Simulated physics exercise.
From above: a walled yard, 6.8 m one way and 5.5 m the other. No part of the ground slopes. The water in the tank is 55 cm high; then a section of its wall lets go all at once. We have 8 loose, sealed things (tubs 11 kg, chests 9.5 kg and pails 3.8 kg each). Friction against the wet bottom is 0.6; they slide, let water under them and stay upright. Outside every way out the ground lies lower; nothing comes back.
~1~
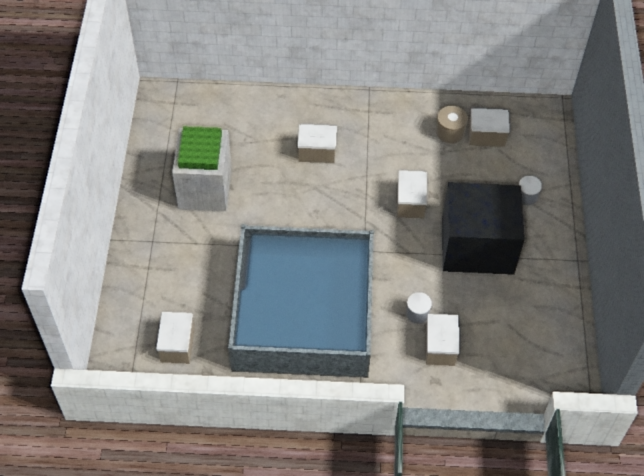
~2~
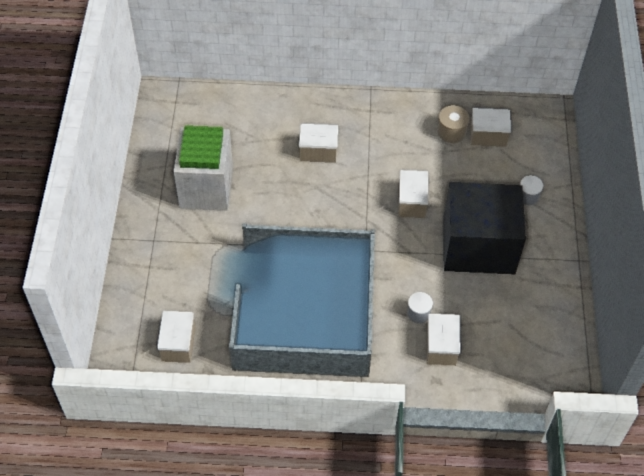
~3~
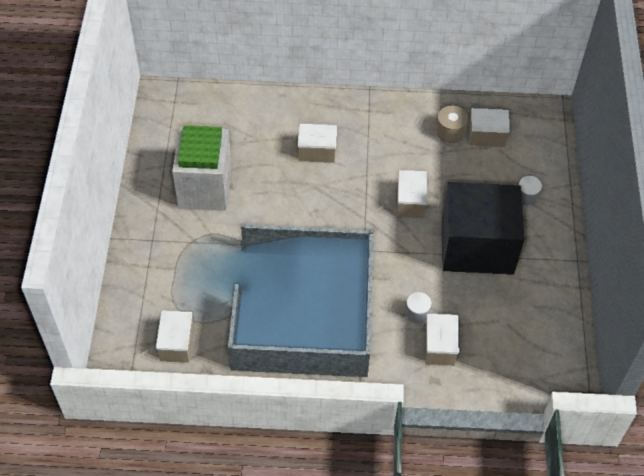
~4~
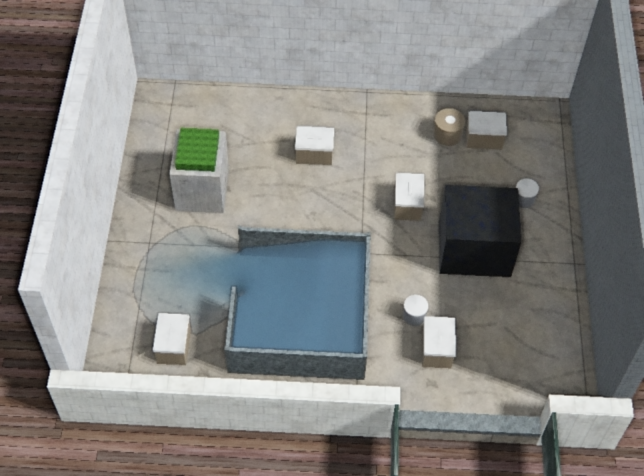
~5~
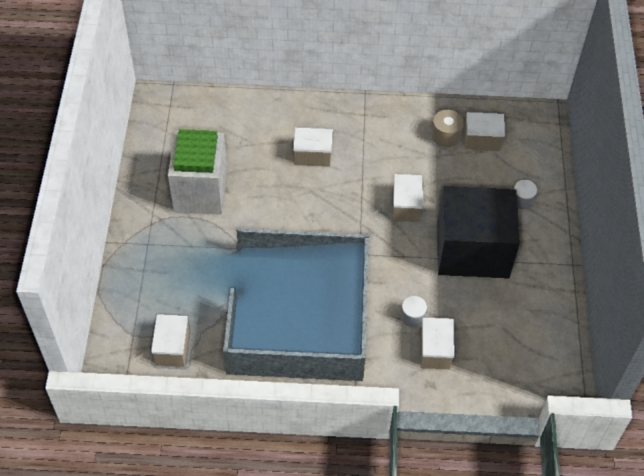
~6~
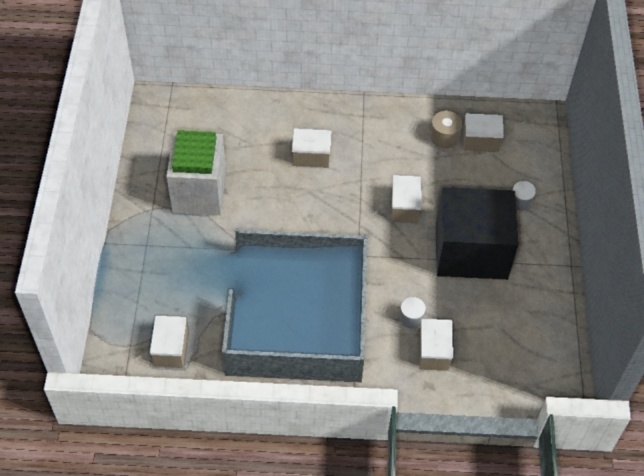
We see a walled yard from above, with pale blocks, round objects and a dark cube around a tank of blue water; water pours through a gap in its left side and spreads across the floor to the left wall.
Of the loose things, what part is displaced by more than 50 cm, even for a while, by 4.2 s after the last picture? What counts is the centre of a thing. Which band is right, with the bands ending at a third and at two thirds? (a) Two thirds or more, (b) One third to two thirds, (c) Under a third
c, under a third.
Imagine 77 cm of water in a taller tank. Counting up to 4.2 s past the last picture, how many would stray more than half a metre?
Result: 1.
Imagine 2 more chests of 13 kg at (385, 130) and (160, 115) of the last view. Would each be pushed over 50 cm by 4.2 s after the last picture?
Within it, beyond it.
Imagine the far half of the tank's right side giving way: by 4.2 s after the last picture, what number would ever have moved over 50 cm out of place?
Result: 5.
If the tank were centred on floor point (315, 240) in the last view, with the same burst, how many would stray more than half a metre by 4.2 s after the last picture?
Count: 1.
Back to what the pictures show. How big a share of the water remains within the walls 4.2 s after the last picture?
Still held: Near 100 %.
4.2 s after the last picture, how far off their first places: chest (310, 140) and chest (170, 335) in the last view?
In that order: 0 cm, 60 cm.
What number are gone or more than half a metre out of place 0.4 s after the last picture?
At that time I count 0.
Then, 0.4 s after the last picture 0 of 8 are over 50 cm from their spots; 0 afloat.
Then, 1.5 s after the last picture 0 of 8 are over 50 cm from their spots; 0 afloat.
Then, 2.8 s after the last picture 0 of 8 are over 50 cm from their spots; 0 afloat.
Then, 4.2 s after the last picture 1 of 8 are over 50 cm from their spots, and 1 have been at some point; 1 afloat.
